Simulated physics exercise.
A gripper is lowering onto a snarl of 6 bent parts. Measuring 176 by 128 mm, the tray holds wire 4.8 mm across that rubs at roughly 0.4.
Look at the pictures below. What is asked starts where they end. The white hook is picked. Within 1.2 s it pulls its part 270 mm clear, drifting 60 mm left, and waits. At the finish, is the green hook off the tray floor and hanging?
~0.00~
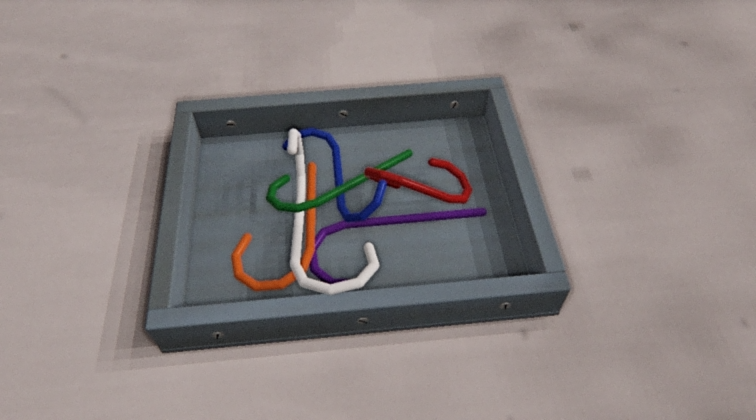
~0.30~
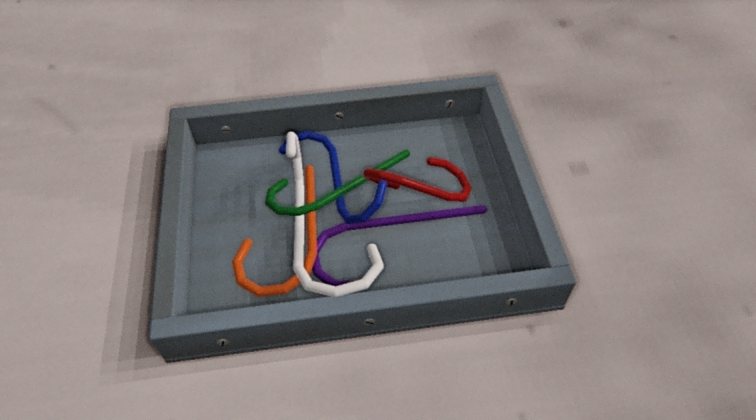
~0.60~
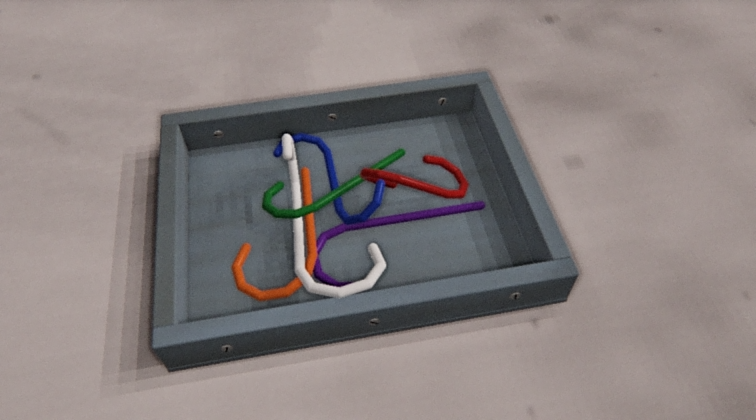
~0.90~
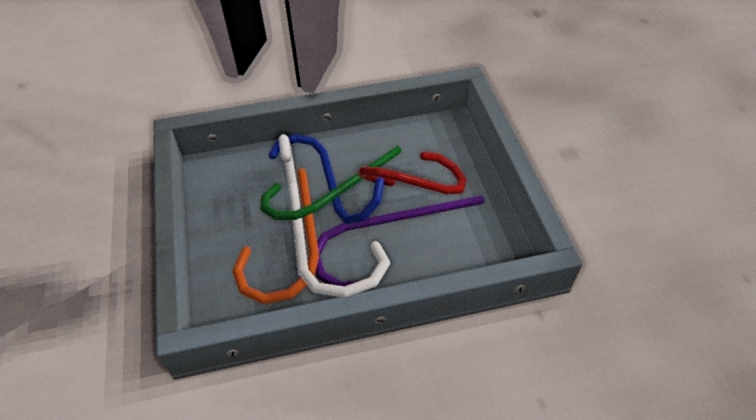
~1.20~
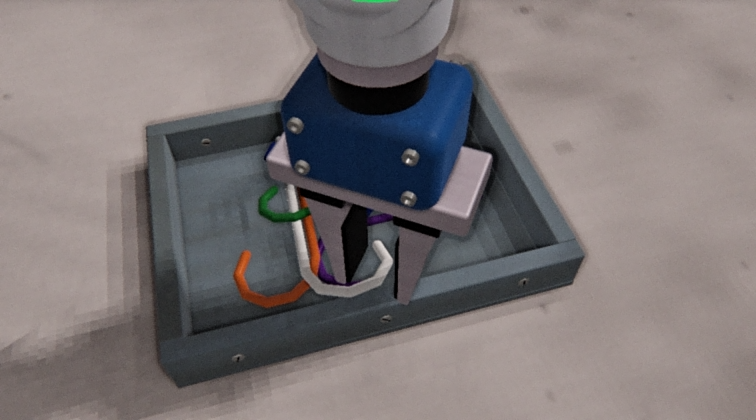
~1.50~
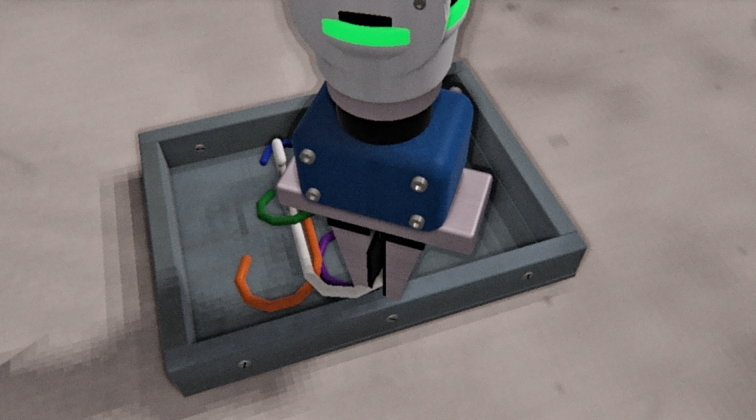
Yes.
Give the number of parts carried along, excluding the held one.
That makes 1 in total.
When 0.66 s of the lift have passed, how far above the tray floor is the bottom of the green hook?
Height: Approx. 80 mm.
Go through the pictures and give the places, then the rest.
In the first picture, fingers out of view, 217 mm above the grip; green hook from (286, 178) to (409, 153), passing over orange hook; white hook from (292, 150) to (369, 248), passing over orange hook.
In the second picture, fingers out of view, 217 mm above the grip; purple hook from (360, 286) to (483, 209), passing under blue hook, under orange hook; orange hook from (248, 243) to (309, 169), passing over purple hook, under white hook, under green hook.
In the third picture, fingers out of view, 202 mm above the grip; blue hook from (381, 184) to (277, 153), passing over purple hook; white hook from (288, 155) to (373, 248), passing over orange hook.
In the fourth picture, fingers (278, 38) 108 mm above the grip; green hook from (277, 187) to (398, 150), passing over orange hook; red hook from (391, 182) to (424, 156).
In the fifth picture, fingers (381, 258) 14 mm above the grip.
In the sixth picture, fingers (385, 275) closed on the white hook.
After 1.86 s, lowest point more than 20 mm over the tray floor, white hook 58 mm.
After 2.16 s, lowest point more than 20 mm over the tray floor, white hook 158 mm, green hook 81 mm.
After 2.70 s, lowest point more than 20 mm over the tray floor, white hook 272 mm, green hook 193 mm.
End, hanging white hook 272 mm, green hook 192 mm; the other 4 are down.
